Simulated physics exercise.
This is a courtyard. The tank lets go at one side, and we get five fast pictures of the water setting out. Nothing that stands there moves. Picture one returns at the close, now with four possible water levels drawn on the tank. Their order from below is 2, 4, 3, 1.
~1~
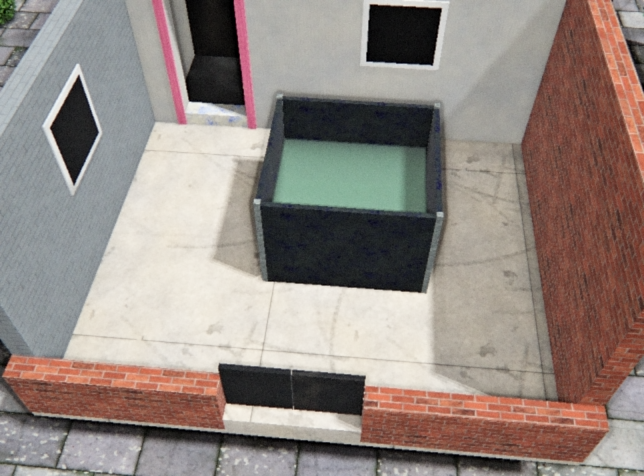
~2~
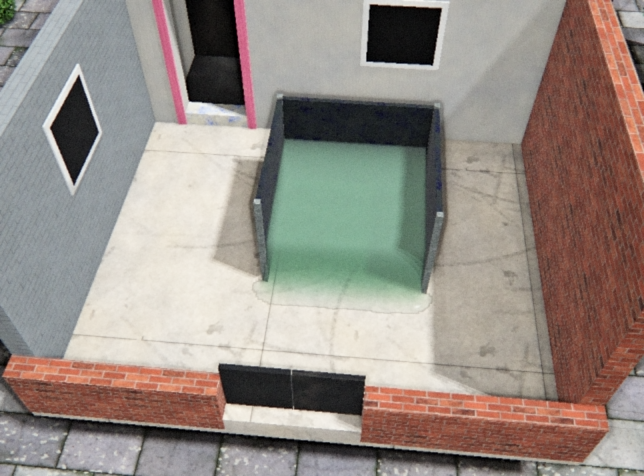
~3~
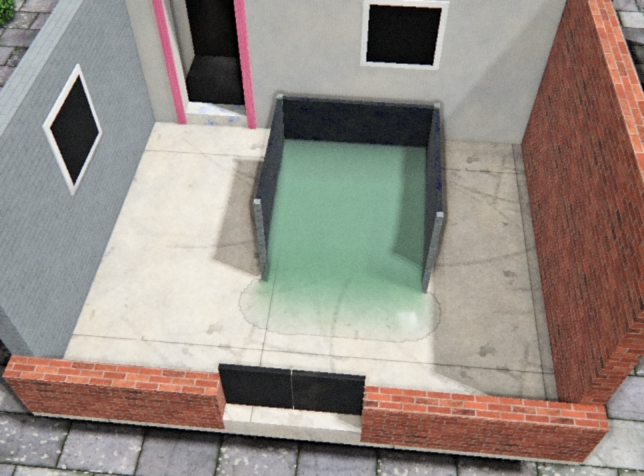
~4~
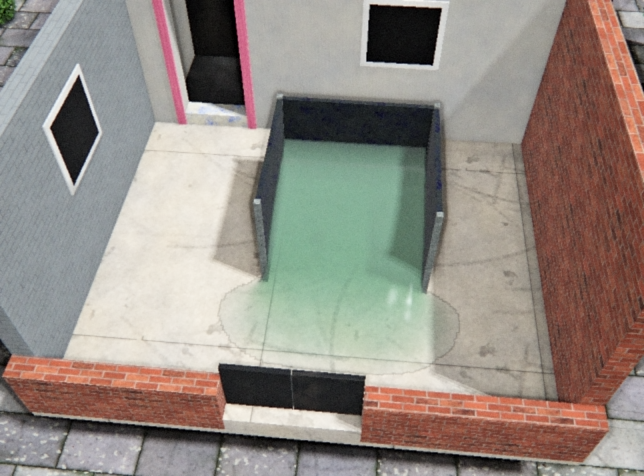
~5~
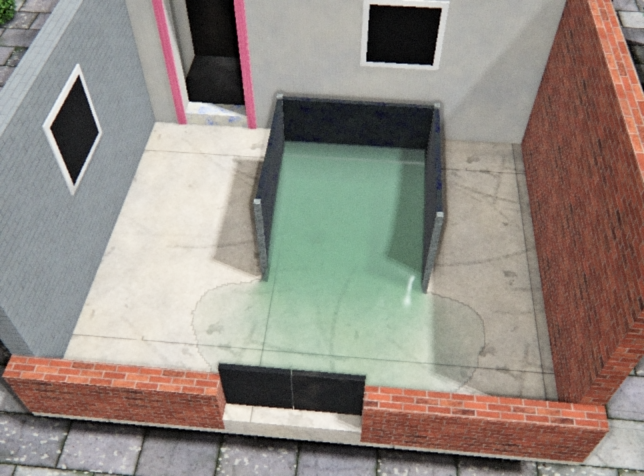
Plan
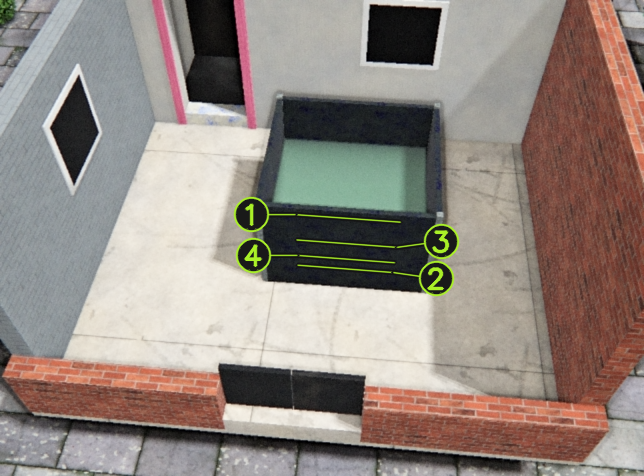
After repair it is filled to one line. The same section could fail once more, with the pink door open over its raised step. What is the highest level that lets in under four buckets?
3 is the one.
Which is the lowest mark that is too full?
1.
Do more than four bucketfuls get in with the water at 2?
No.
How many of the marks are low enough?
Three of them.
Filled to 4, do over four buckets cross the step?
No, not at all.
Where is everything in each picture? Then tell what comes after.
The first picture shows water in the tank at rest, its middle at (351, 190); foot of the pink doorway at (218, 126); shut gate at (292, 377).
In the second picture, 3 % of the ground under water, visible out to (262, 288).
In the third picture, 7 % of the ground under water, visible out to (248, 305).
In the fourth picture, 12 % of the ground under water, visible out to (233, 326).
In the fifth picture, 21 % of the ground under water, visible out to (208, 320).
In lime, 1 at (347, 218); 2 at (345, 268); 3 at (346, 243); 4 at (345, 259); from the bottom up 2, 4, 3, 1.
With 1, some 15 bucketfuls get in.
With 2, nothing gets over.
With 3, a bucket or two gets in.
With 4, nothing gets over.
